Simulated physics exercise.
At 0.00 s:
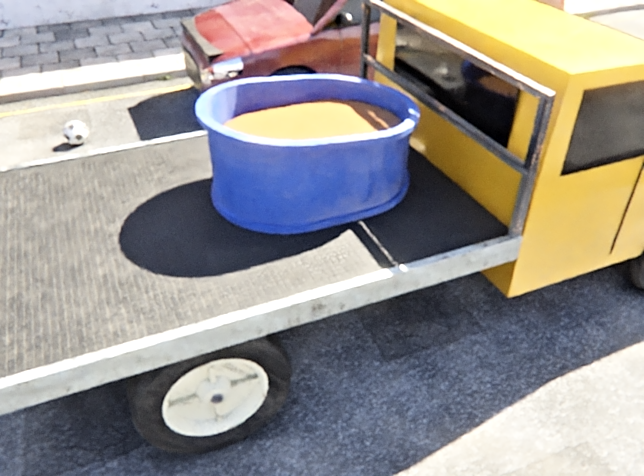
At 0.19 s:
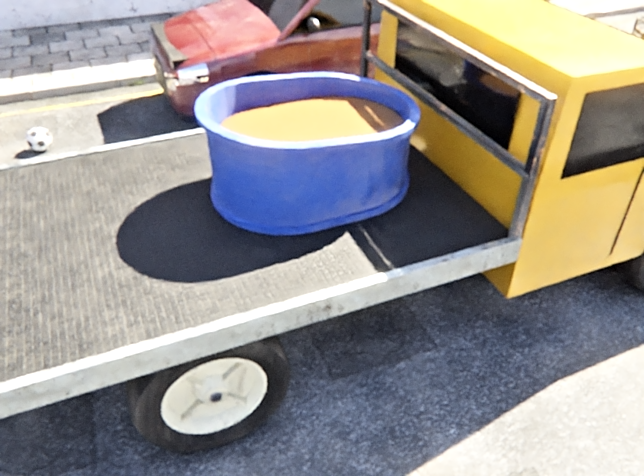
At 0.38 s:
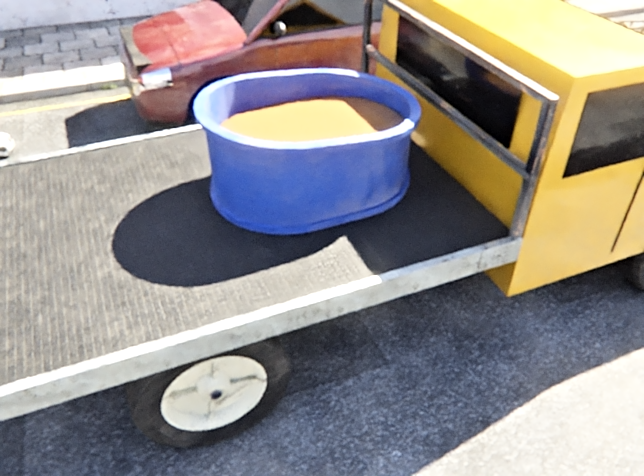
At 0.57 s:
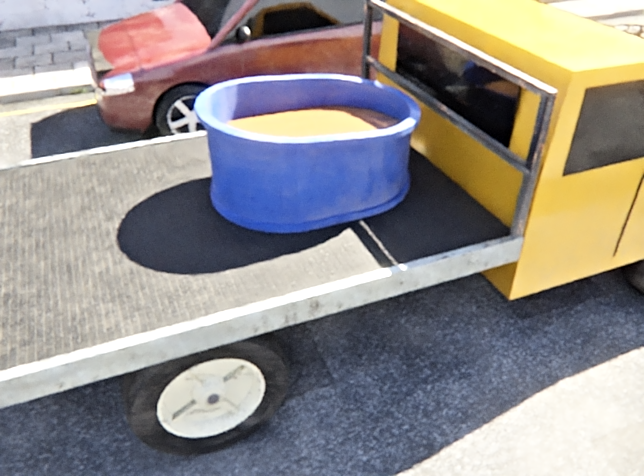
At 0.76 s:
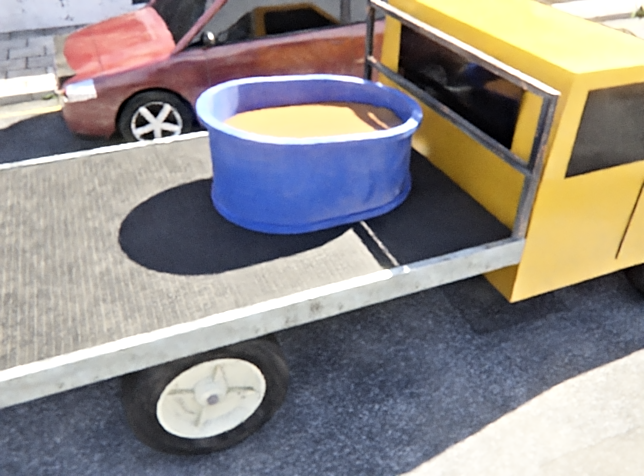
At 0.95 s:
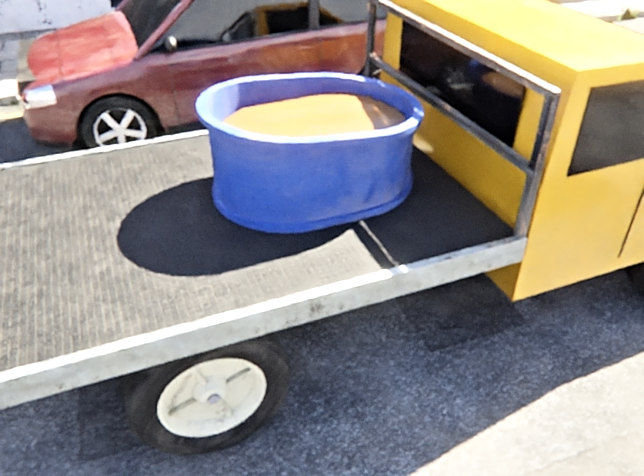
A yellow flatbed truck carrying a blue tub of muddy water rolls to the right past a soccer ball and a parked red car, which slide left in view. The water stays level at first, then tilts up slightly towards the near side, levels out, and rises along the far side.
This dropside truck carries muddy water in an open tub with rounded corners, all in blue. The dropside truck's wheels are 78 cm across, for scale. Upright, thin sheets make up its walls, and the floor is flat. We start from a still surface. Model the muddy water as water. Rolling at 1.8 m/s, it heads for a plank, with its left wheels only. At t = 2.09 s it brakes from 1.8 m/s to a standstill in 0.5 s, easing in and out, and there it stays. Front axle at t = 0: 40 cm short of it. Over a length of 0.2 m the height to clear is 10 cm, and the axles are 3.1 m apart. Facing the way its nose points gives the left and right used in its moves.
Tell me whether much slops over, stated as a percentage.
Roughly 16 per cent slops over.
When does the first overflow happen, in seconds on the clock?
That comes at some 2.8 s.
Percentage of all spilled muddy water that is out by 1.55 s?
Roughly 0 % of the total.
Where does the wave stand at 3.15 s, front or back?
It stands at the rear side.
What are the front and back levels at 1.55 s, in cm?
At the front 30 cm, at the back 30 cm.
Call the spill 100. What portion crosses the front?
90%.
After 1.55 s the surface is 30 cm up at the front and 29 cm at the back; nothing has left.
After 2.25 s the surface is 34 cm up at the front and 24 cm at the back; nothing has left.
After 3.15 s the surface is 23 cm up at the front and 40 cm at the back; 13 per cent is out, over the front.
After 5.57 s 16 per cent is out, over the front, 36 of 228 litres.
